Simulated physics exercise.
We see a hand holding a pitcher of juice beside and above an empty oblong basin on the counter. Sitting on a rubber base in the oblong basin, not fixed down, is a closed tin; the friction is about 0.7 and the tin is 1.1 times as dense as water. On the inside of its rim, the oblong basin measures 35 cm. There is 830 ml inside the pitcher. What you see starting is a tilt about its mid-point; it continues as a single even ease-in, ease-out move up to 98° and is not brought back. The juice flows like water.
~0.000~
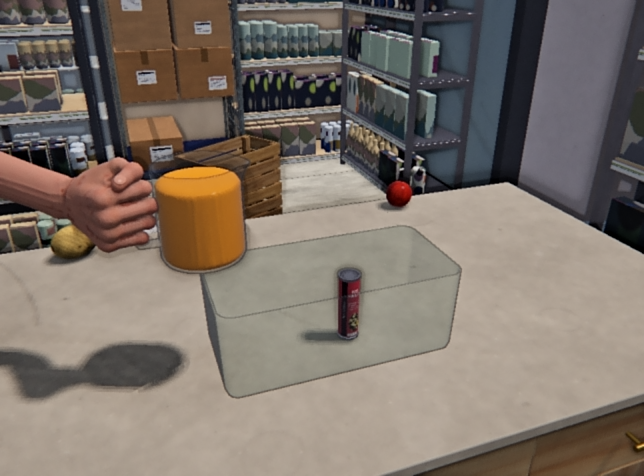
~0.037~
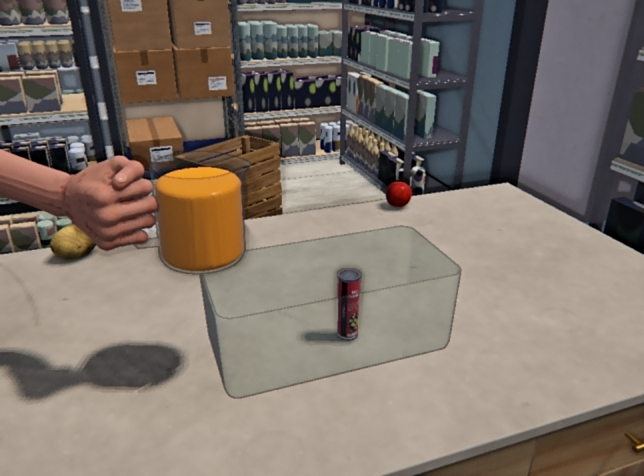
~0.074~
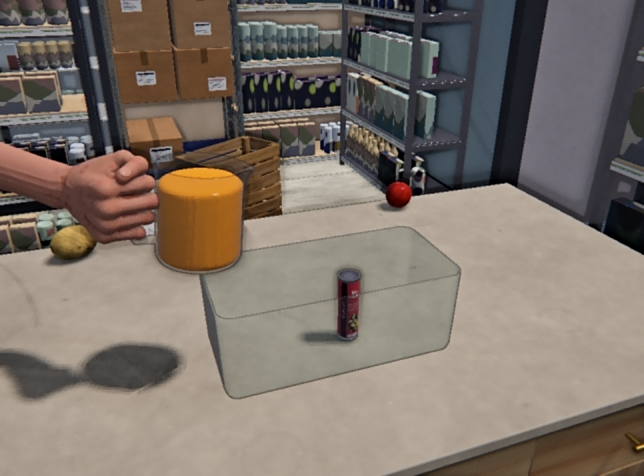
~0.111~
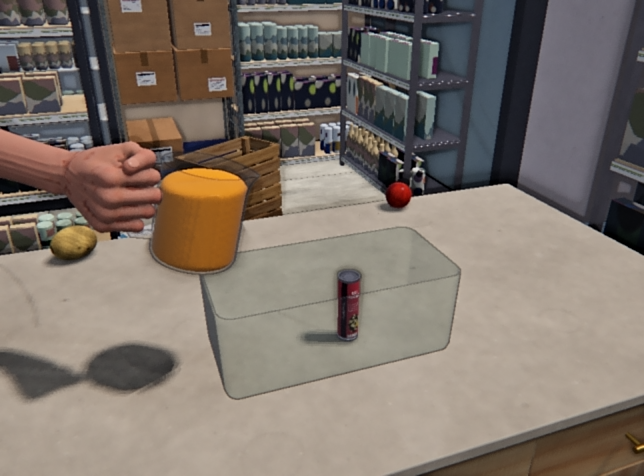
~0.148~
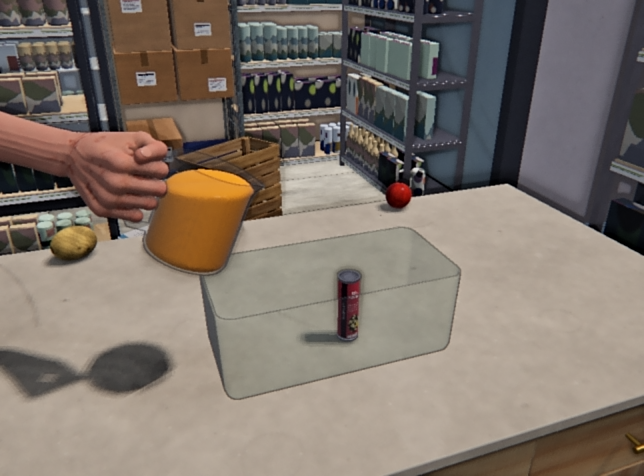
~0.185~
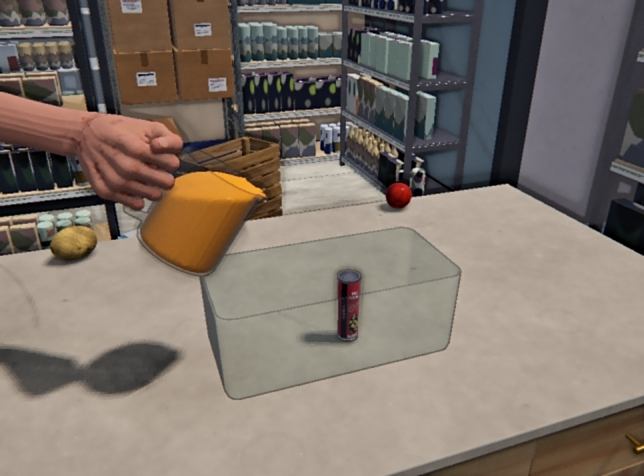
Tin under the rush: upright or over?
Looks like it can take it.
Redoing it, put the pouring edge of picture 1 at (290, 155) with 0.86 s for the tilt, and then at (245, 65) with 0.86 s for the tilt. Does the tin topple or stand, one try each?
Try 1: Tipped over; try 2: Tipped over.
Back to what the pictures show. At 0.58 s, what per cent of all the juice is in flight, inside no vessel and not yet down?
About 14 % of the total.
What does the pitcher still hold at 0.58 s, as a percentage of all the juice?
Roughly 24 per cent.
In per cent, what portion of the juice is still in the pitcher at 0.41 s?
At that time about 60 in a hundred parts are still held.
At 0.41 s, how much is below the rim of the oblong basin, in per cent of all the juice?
At that time the basin holds about 18 per cent of the liquid.
Then, 0.41 s in, the tilt is 96° and 60 per cent is still to pour; the tin stands where it began.
Then, 0.58 s in, the tilt is 98° and 25 per cent is still to pour; the tin stands where it began.
Then, 0.76 s in, the tilt is 98° and 10 per cent is still to pour; the tin stands where it began.
Then, 0.95 s in, the tilt is 98° and 4 per cent is still to pour; the tin stands where it began.
Finally, the tin stands where it began.
